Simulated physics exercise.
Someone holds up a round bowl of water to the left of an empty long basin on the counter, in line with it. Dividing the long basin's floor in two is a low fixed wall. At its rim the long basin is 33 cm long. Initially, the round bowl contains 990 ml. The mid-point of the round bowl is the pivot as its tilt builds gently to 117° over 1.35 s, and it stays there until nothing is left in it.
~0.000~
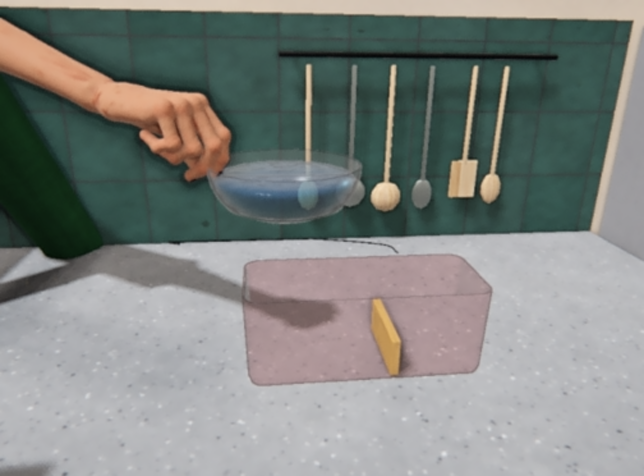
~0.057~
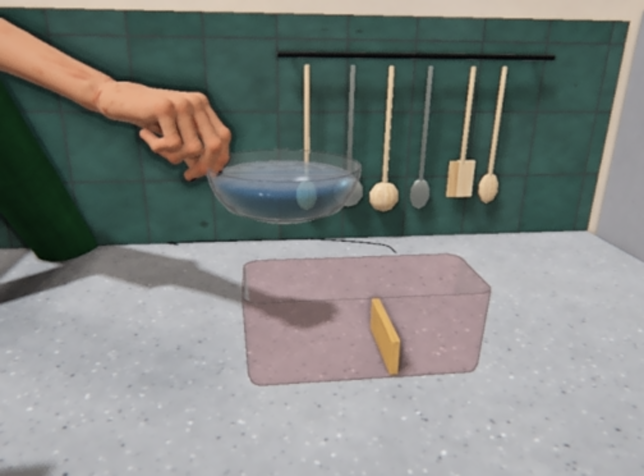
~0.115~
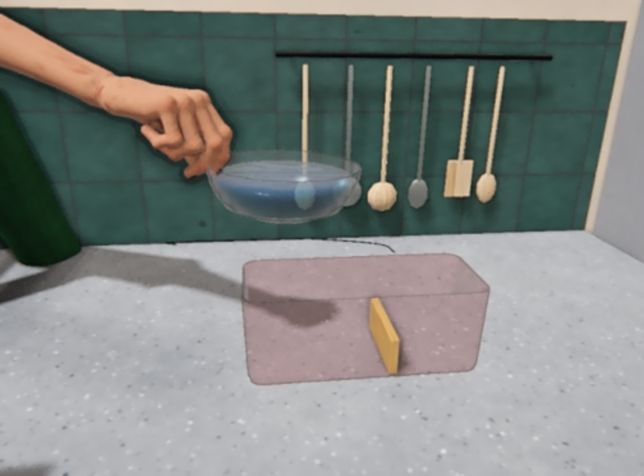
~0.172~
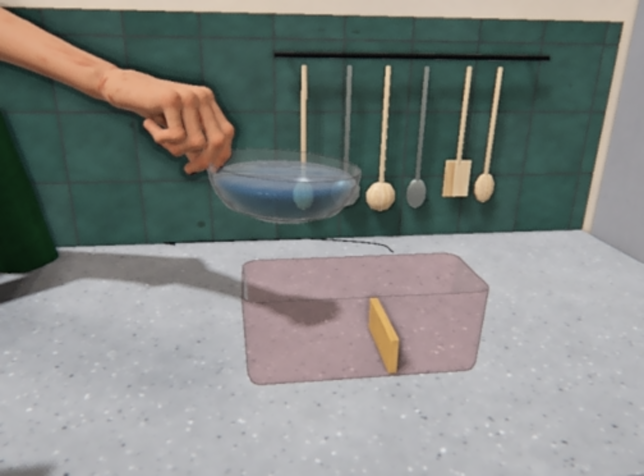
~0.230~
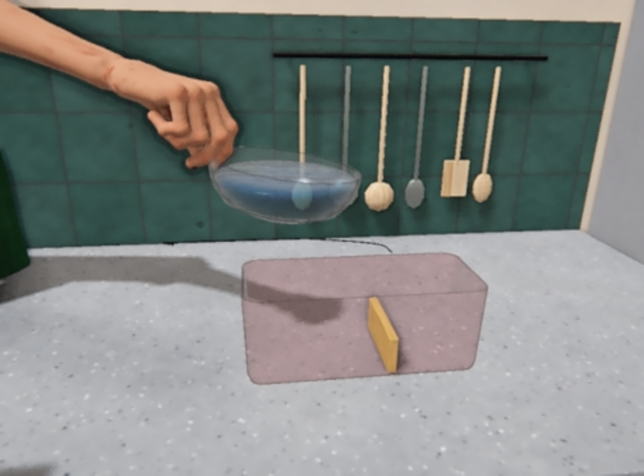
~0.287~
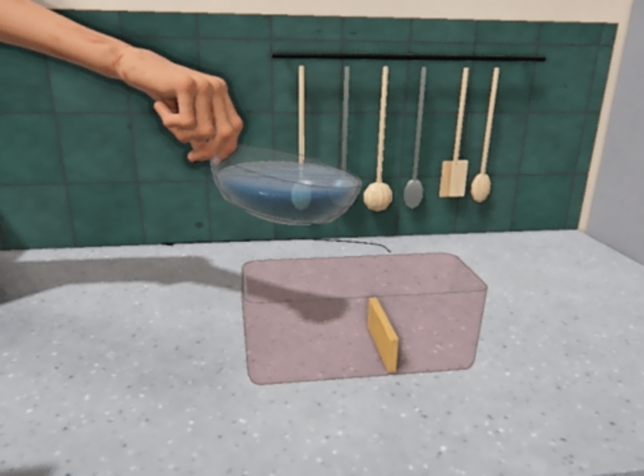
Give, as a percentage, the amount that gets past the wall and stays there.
Past the wall: About 54 %.
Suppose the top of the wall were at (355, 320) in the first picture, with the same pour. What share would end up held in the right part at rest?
Estimate: Close to 75 per cent.
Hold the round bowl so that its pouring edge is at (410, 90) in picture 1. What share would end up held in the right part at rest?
It would then come to around 70 percent.
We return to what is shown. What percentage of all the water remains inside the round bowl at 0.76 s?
Near 22 in a hundred.
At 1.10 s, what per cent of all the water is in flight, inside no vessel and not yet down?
I'd put it at about 1 per cent of the liquid.
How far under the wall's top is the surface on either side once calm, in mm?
The left comes to roughly 38 mm and the right to roughly 18 mm.
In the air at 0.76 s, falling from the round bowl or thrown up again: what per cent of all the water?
Roughly 36 percent.
After 0.76 s the tilt is 69° and 23 per cent is still to pour, 4 is left of the wall and 36 right of it.
After 1.10 s the tilt is 107° and 0 per cent is still to pour, 38 is left of the wall and 54 right of it.
After 1.46 s the tilt is 117° and 0 per cent is still to pour, 38 is left of the wall and 54 right of it.
After 1.85 s the tilt is 117° and 0 per cent is still to pour, 38 is left of the wall and 54 right of it.
In the end 38 per cent lies left of the wall, 54 right of it and 8 outside.
